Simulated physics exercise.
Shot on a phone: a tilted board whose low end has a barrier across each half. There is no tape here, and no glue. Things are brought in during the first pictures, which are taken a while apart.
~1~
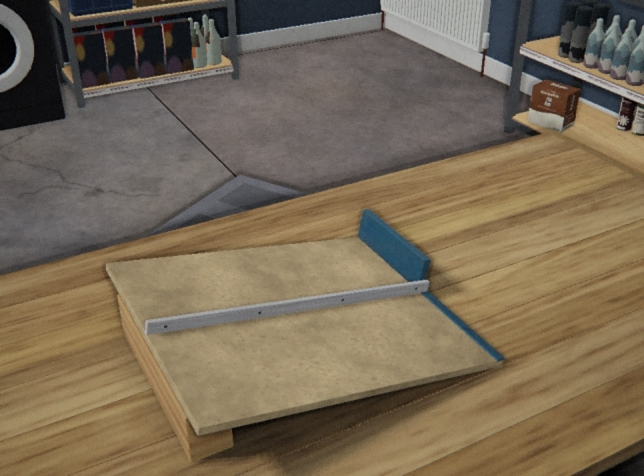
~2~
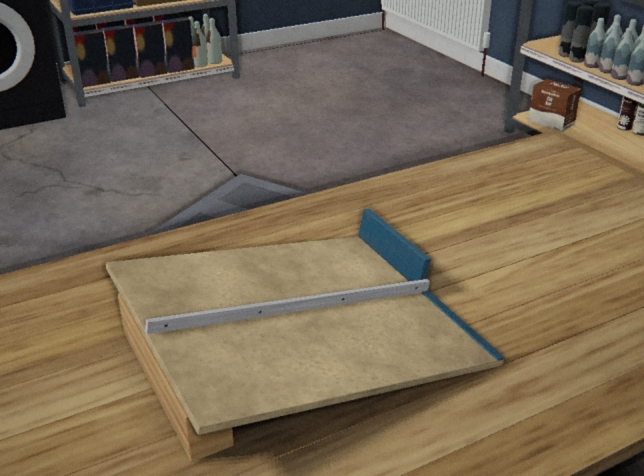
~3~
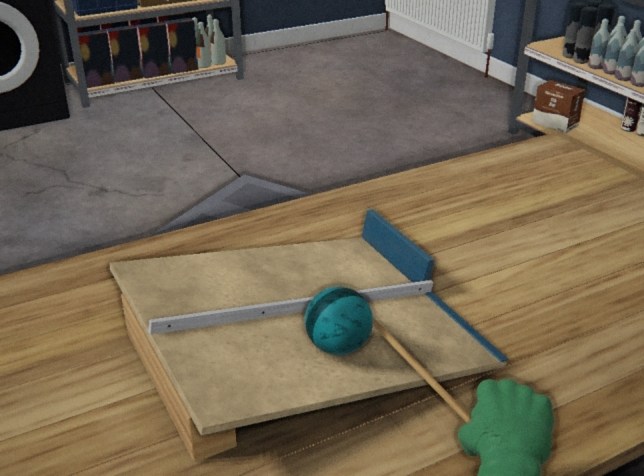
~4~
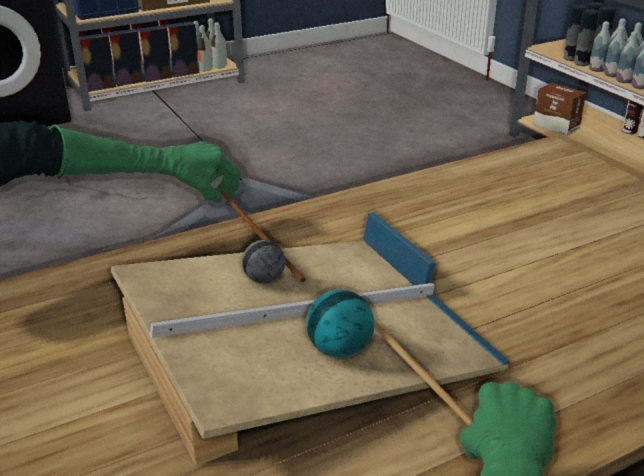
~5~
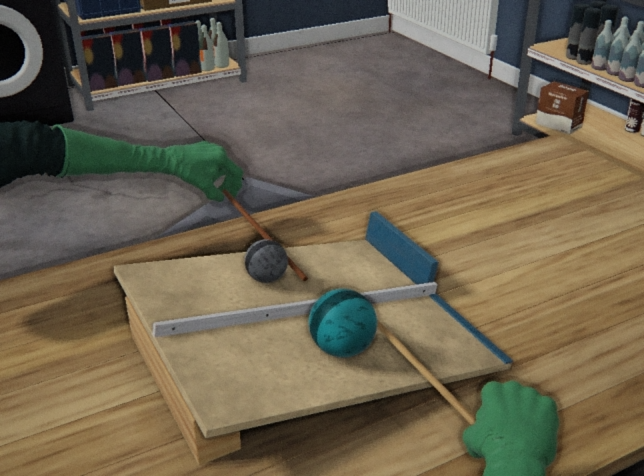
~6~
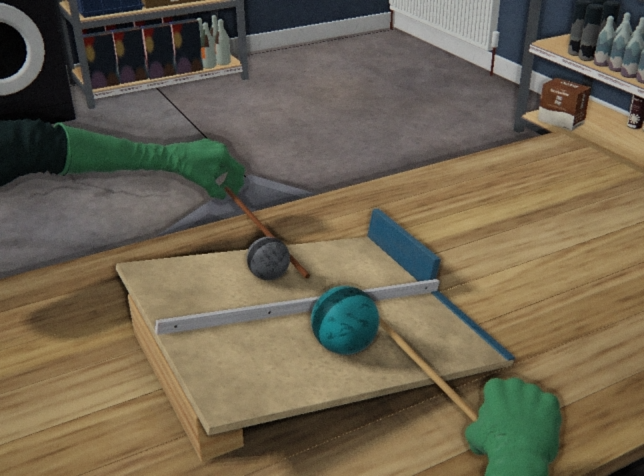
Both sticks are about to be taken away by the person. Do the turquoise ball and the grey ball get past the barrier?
Result: Turquoise ball: Off; grey ball: Kept.
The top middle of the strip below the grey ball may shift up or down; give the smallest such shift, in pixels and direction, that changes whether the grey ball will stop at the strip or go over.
Direction down, size about 20 pixels.
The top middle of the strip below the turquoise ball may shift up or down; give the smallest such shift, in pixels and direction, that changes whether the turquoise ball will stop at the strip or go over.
Shift: Approx. 8 px, direction up.
Then, 0.56 s after the last picture, turquoise ball rolling on the board near (445, 305); grey ball rolling on the board near (360, 249).
Then, 1.08 s after the last picture, turquoise ball off the board near (614, 257); grey ball resting against the strip near (383, 246).
By the end, the turquoise ball runs past the strip; the grey ball gets caught, near (383, 246).
